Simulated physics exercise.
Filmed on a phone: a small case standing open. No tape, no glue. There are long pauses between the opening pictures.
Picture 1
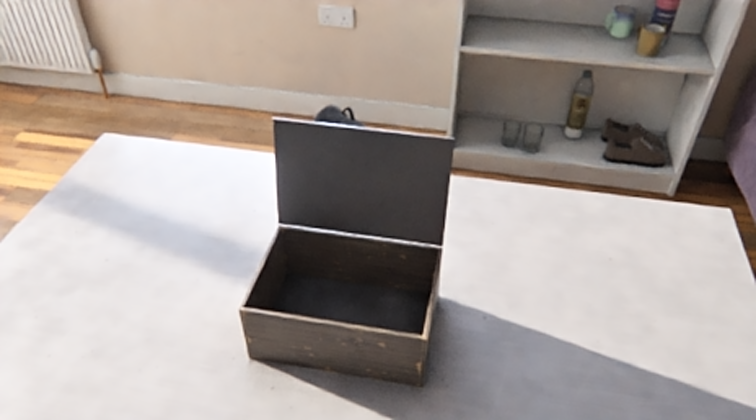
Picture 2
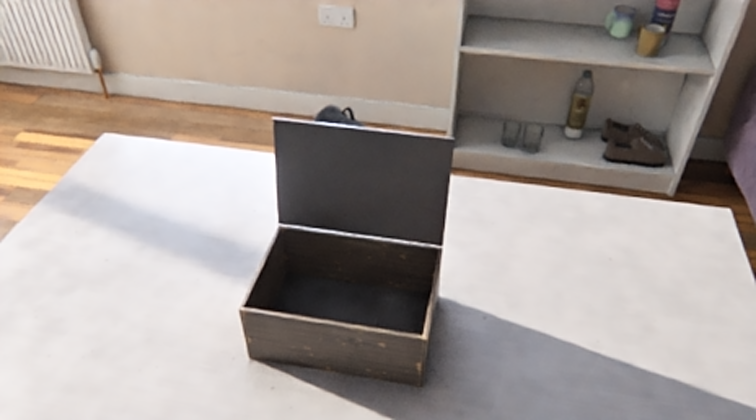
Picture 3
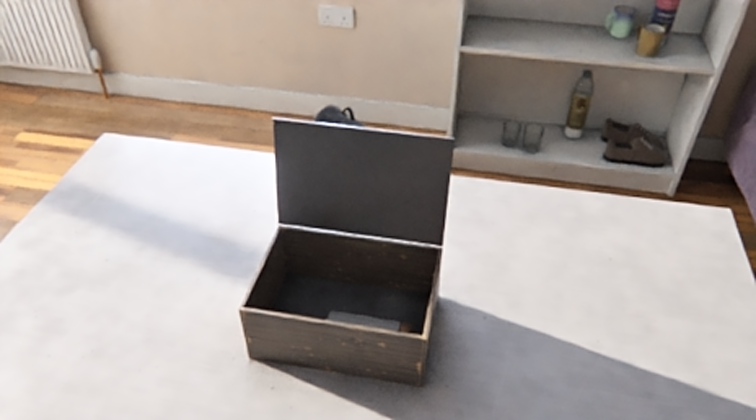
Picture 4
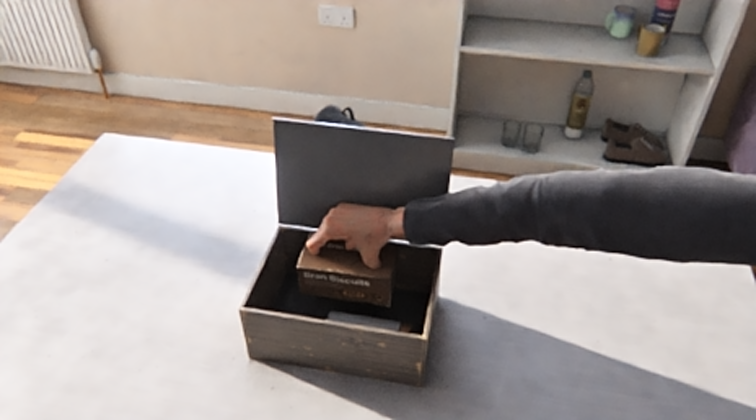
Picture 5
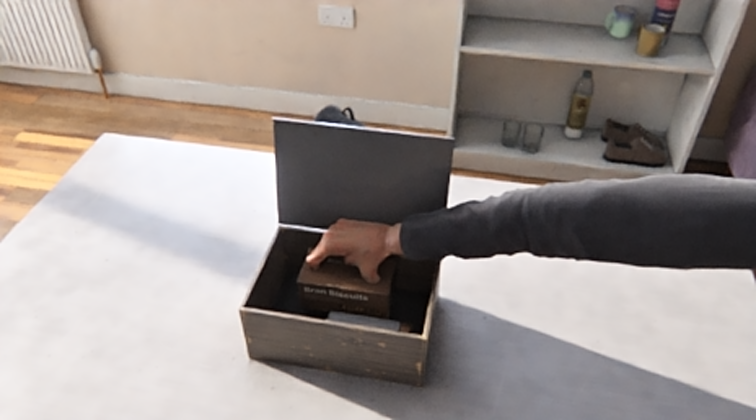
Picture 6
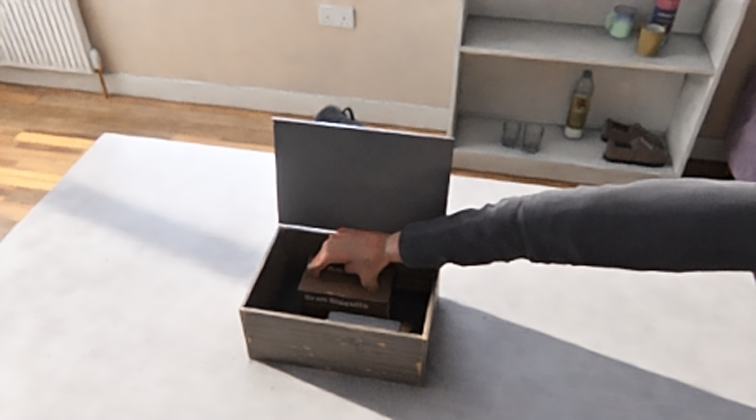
A hand reaching from the right lowering a brown carton into an open wooden box, where a flat pale item already lies.
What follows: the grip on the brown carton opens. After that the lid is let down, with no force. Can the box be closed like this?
It closes.
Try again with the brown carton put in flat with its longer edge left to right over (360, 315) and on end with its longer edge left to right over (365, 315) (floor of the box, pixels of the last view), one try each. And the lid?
First, it closes; second, it will not close.
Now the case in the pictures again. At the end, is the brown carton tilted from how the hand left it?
It stays as placed.
Then, 1.30 s on from there, lid 80° above the rim.
Then, 1.70 s on from there, lid 46° above the rim.
Then, 2.00 s on from there, lid 9° above the rim.
In the end, lid shut; both unmoved. At the end, from the last picture's camera, brown carton near (349, 291).
